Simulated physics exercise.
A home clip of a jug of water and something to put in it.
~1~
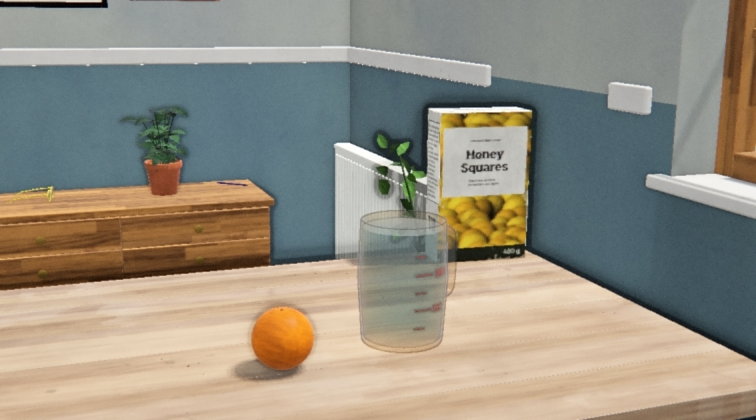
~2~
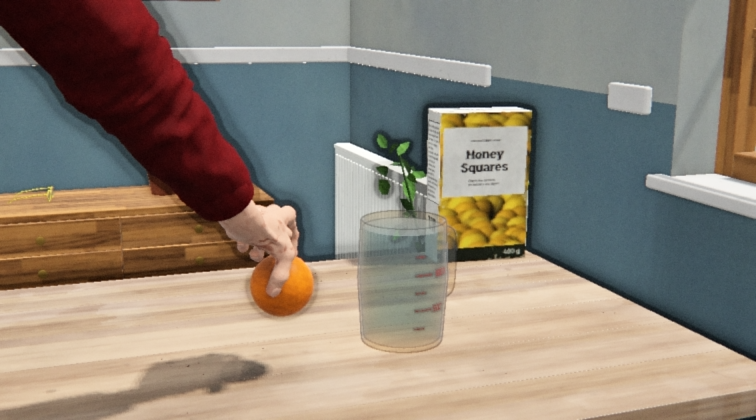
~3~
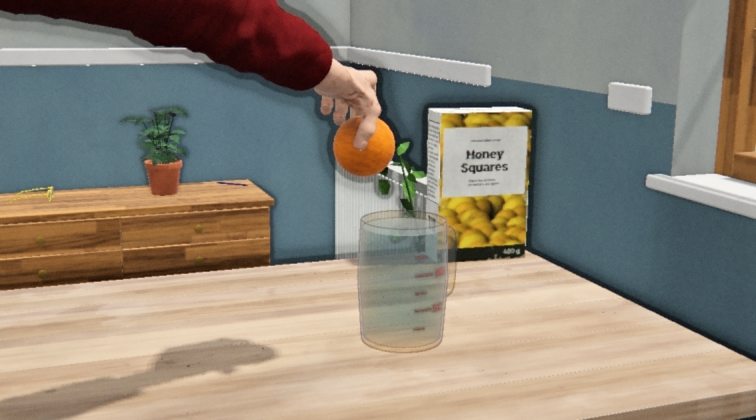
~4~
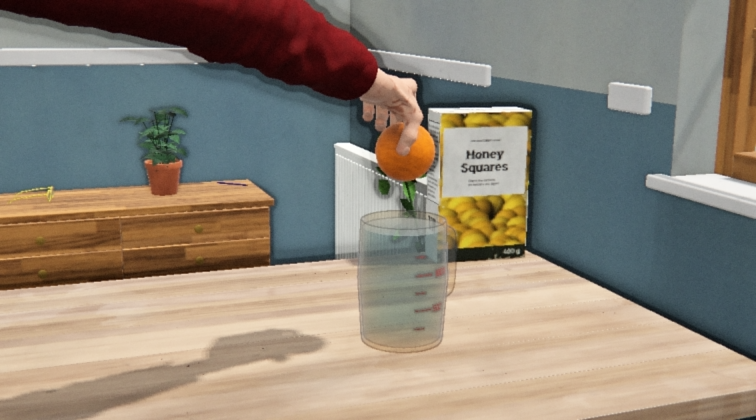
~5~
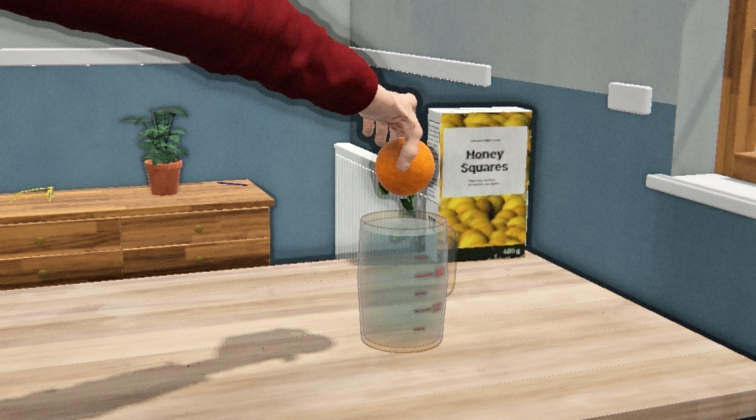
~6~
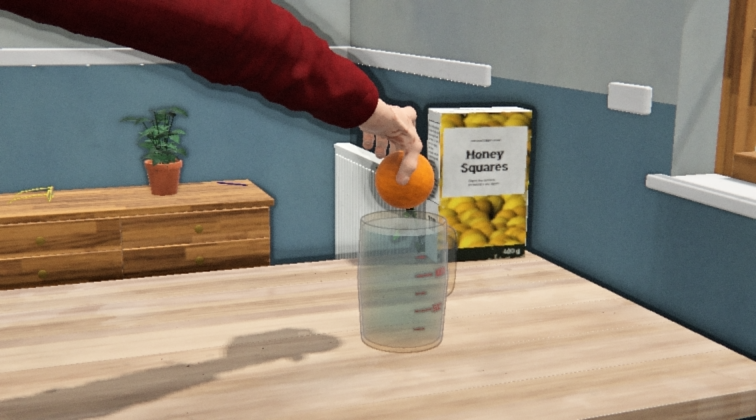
A hand picks up an orange, carries it right and lowers it above a water jug.
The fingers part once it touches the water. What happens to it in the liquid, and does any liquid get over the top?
Outcome: Water: Remains on the surface; jug: Some liquid gets over the top.
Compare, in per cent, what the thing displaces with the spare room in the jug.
Ratio: Near 220 per cent.
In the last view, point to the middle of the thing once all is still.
Its centre settles around (403, 235).
A moment on, the orange enters the water; the jug is full to the brim.
Further on, the orange comes up again; the jug is full to the brim; a puddle lies round it.
When it is over, the orange is afloat; the jug is full to the brim; a puddle lies round it.
